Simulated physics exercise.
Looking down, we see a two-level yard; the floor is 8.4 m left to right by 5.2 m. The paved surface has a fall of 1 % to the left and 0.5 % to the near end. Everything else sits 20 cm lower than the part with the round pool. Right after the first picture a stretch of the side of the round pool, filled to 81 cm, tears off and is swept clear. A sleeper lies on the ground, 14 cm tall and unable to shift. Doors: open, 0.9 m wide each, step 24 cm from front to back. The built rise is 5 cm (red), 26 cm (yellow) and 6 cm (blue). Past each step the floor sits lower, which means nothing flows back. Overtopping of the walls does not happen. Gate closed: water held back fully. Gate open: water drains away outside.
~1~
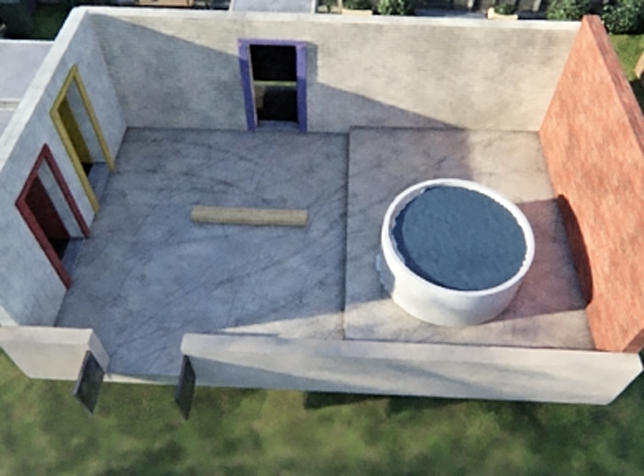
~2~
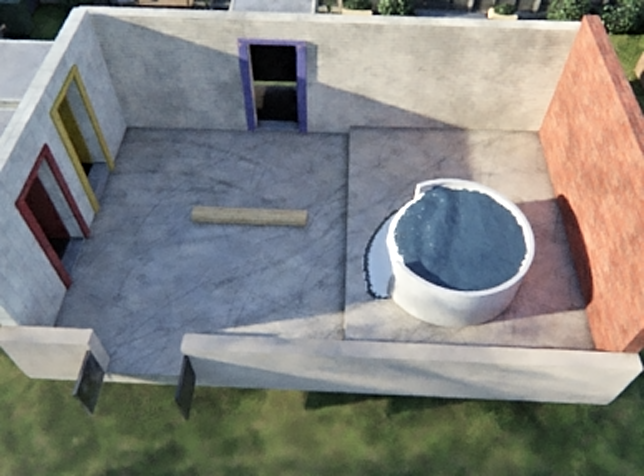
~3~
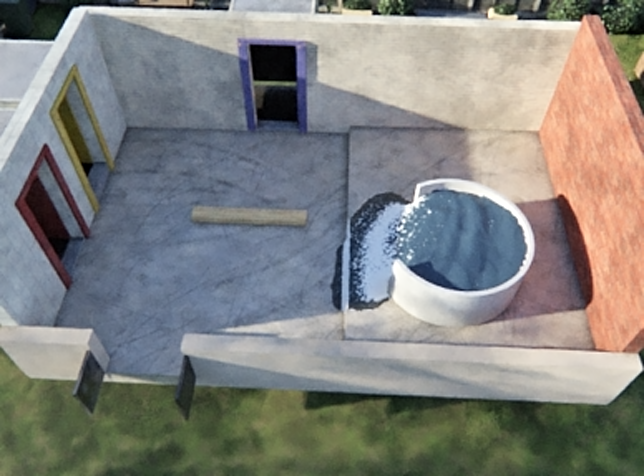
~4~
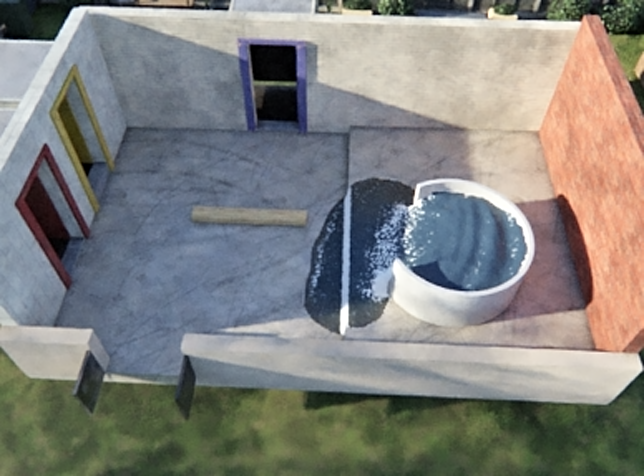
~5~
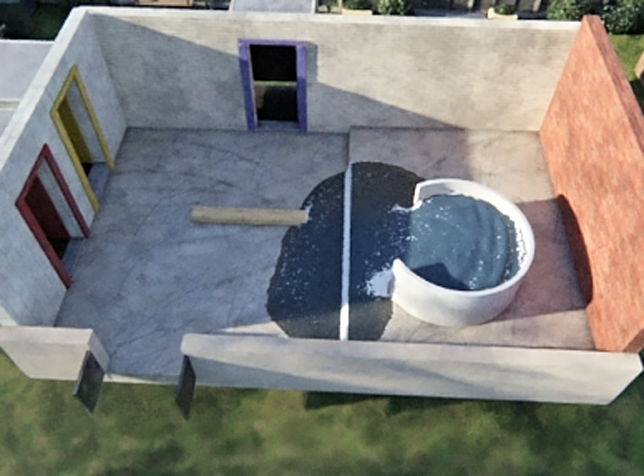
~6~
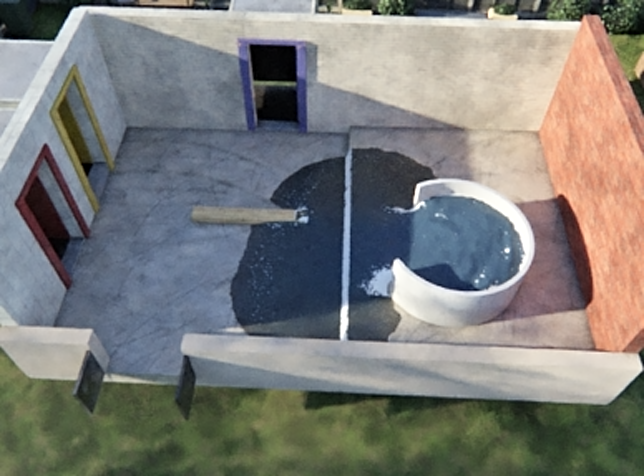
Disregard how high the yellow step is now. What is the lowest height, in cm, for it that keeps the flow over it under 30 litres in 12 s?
It would need to be about 15 cm high.
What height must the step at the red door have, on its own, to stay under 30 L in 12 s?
Red: 30 cm.
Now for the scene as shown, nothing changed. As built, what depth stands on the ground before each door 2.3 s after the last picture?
The red door has 24 cm, the yellow door 16 cm and the blue door 11 cm.
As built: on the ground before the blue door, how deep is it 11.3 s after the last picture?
Depth: Near 4.5 cm.
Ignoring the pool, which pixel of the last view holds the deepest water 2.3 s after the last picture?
Near (114, 162).
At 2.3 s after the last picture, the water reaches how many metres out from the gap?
About 6.0 m.
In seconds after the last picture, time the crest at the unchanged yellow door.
Approximately 3.5 s.
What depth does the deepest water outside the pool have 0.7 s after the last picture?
Max depth: Around 29 cm.
Then, 0.7 s after the last picture water covers 55 % of the floor, deepest (29 cm) near (383, 238); it has not reached the yellow door.
Then, 2.3 s after the last picture water covers 70 % of the floor, deepest (39 cm) near (114, 162); 16 cm at the yellow door, 0 litres in over its 26 cm step.
Then, 11.3 s after the last picture water covers 60 % of the floor, deepest (10 cm) near (44, 355); 9 cm at the yellow door, 1 litre in over its 26 cm step.
At the yellow door as built, the water peaked near 24 cm, 3.3 s after the last picture.
Run again over the same 12 s with other heights there, 49 litres in over 13.5 cm, 15 litres over 18 cm. The limit of 30 litres is kept from about 15 cm up.
